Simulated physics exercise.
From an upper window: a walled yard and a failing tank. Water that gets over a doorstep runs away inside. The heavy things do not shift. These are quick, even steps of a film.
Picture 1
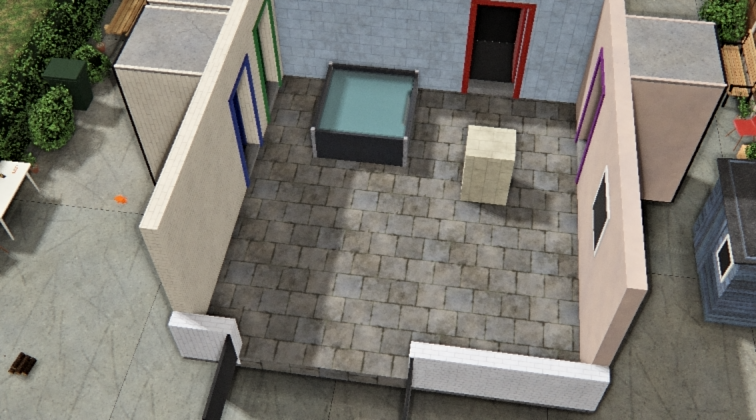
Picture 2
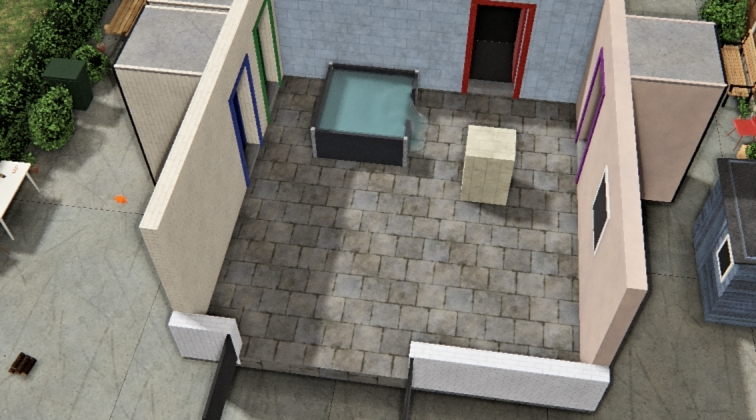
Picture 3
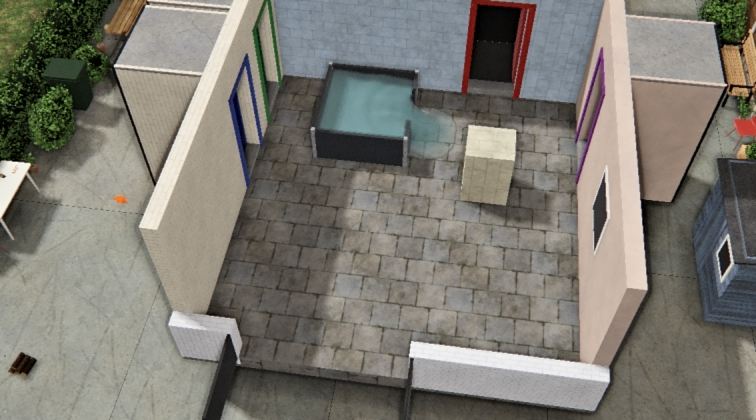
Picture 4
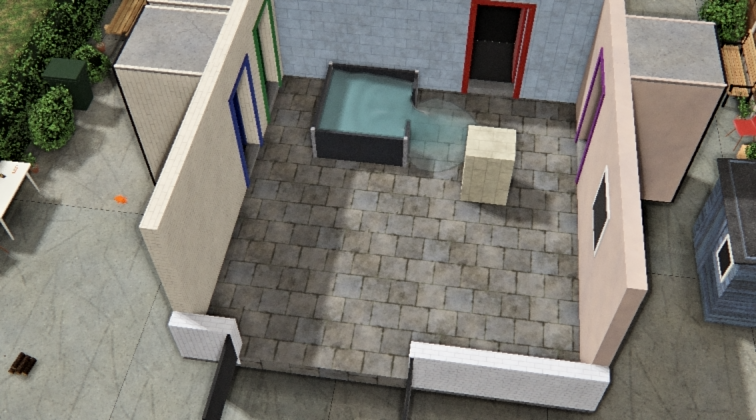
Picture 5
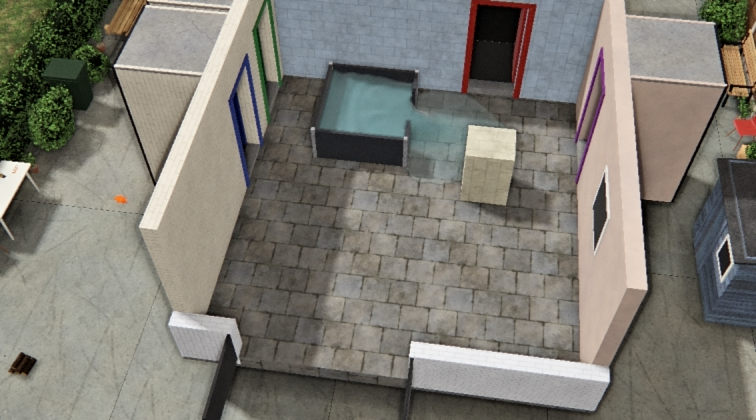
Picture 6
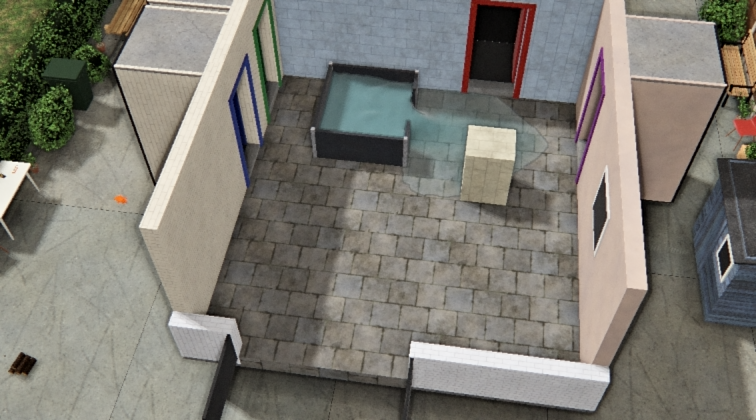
In the video, seen from above, water in a dark-framed tank inside a walled, stone-paved yard pours out through its right side, spreads across the paving toward a pale block, and then extends rightward behind it.
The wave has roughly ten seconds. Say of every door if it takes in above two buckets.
The purple door lets in a lot; the red door admits no more than that; the green door admits no more than that; the blue door admits no more than that.
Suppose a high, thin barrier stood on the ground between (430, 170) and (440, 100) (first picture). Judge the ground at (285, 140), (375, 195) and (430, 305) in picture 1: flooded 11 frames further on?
In that order: Clear, wet, wet.
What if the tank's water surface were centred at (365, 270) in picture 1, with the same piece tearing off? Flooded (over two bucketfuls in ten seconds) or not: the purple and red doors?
The purple one takes less; the red one keeps below it.
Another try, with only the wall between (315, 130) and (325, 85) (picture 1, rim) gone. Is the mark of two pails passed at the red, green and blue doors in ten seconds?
My reading: Red door lets less in, green door lets more in, blue door is over.
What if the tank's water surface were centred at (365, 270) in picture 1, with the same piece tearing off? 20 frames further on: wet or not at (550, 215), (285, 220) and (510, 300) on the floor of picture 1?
As listed: Awash, clear, wet.
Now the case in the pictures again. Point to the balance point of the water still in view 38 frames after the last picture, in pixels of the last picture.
Around (468, 184).
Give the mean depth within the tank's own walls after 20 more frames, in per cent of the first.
Some 36 per cent.
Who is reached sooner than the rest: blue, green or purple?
It is the door marked purple.
A moment on, water covers 20 % of the floor; the purple door under two buckets in, the red door wet at the sill, nothing in, the green door not reached, the blue door not reached.
Next, water covers 30 % of the floor; the purple door over two buckets in, the red door wet at the sill, nothing in, the green door not reached, the blue door not reached.
Then, water covers 35 % of the floor; the purple door far over two buckets in, the red door wet at the sill, nothing in, the green door not reached, the blue door not reached.
Later, water covers 55 % of the floor; the purple door far over two buckets in, the red door under two buckets in, the green door not reached, the blue door not reached.
In the end, water covers 85 % of the floor; the purple door far over two buckets in, the red door under two buckets in, the green door wet at the sill, nothing in, the blue door wet at the sill, nothing in.
